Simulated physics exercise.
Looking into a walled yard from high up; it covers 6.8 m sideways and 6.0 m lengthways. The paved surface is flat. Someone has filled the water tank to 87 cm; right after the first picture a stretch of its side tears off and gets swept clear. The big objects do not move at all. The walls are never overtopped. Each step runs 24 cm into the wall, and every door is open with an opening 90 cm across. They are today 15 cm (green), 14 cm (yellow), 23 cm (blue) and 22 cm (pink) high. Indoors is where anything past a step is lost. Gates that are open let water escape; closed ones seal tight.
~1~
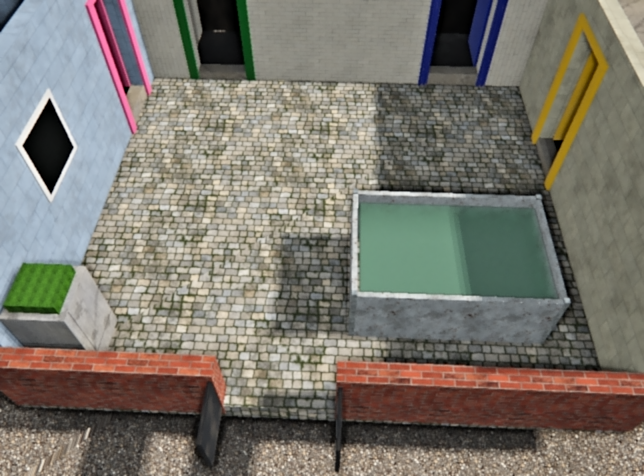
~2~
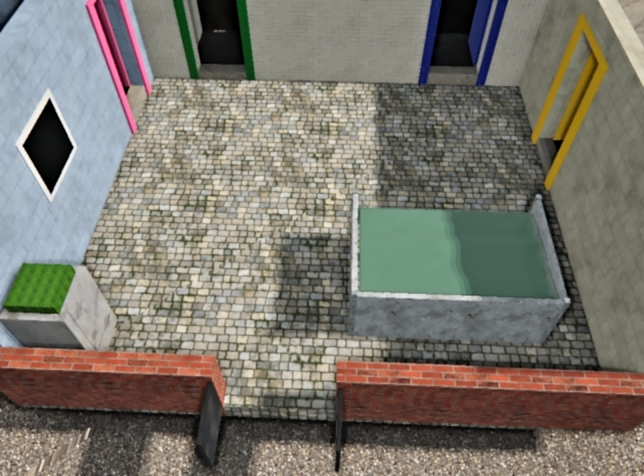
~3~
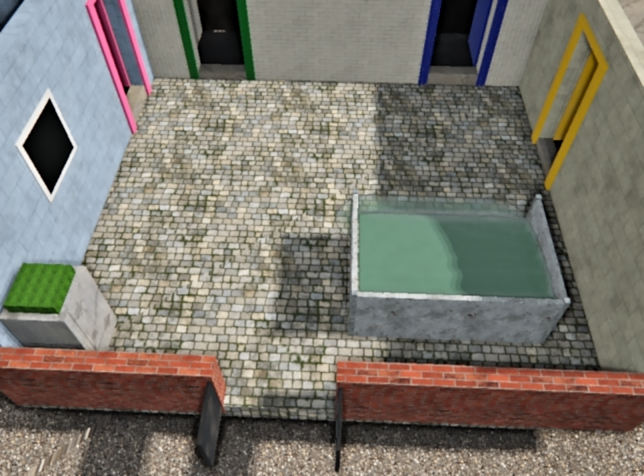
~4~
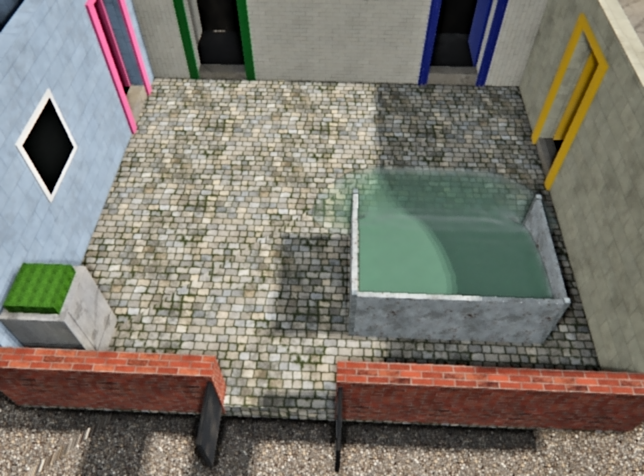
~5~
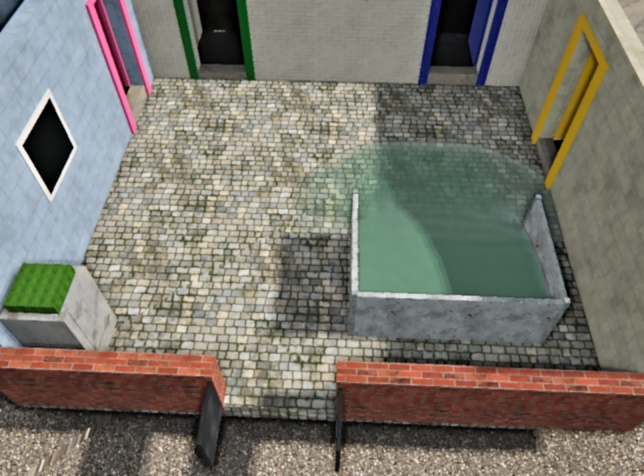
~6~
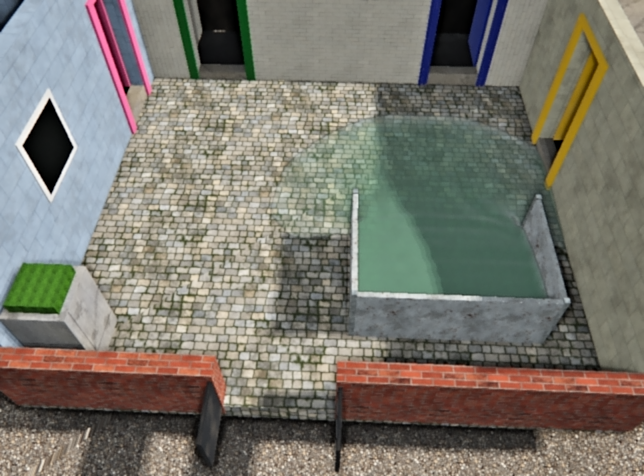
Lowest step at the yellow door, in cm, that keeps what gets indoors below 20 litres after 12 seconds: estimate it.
My estimate is 14.5 cm.
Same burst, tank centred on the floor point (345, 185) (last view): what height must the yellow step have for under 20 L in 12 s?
At least some 11.5 centimetres tall.
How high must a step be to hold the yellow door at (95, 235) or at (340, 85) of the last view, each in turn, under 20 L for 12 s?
Roughly 8.5 cm for the first and 25 cm for the second.
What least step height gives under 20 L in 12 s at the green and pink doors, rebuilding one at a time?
About 9.5 cm at green and 19 cm at pink.
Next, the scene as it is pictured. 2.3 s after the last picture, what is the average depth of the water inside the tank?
The mean depth is about 12 cm.
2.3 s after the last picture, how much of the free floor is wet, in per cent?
Some 50 per cent of it.
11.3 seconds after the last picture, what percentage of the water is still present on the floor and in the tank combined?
I'd put it at about 86 per cent.
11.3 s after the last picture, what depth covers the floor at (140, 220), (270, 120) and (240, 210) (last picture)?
Roughly 7, 5 and 7 centimetres.
Then, 0.7 s after the last picture water covers 45 % of the floor, deepest (48 cm) near (513, 88); 18 cm at the yellow door, 0 litres in over its 14 cm step.
Then, 2.3 s after the last picture water covers 50 % of the floor, deepest (36 cm) near (164, 79); 16 cm at the yellow door, 8 litres in over its 14 cm step.
Then, 11.3 s after the last picture water covers 100 % of the floor, deepest (14 cm) near (600, 402); 6 cm at the yellow door, 22 litres in over its 14 cm step.
At the yellow door as built, the water peaked near 20 cm, 2.7 s after the last picture.
Run again over the same 12 s with other heights there, 42 litres in over 12 cm, 10 litres over 16.5 cm. The limit of 20 litres is kept from about 14.5 cm up.
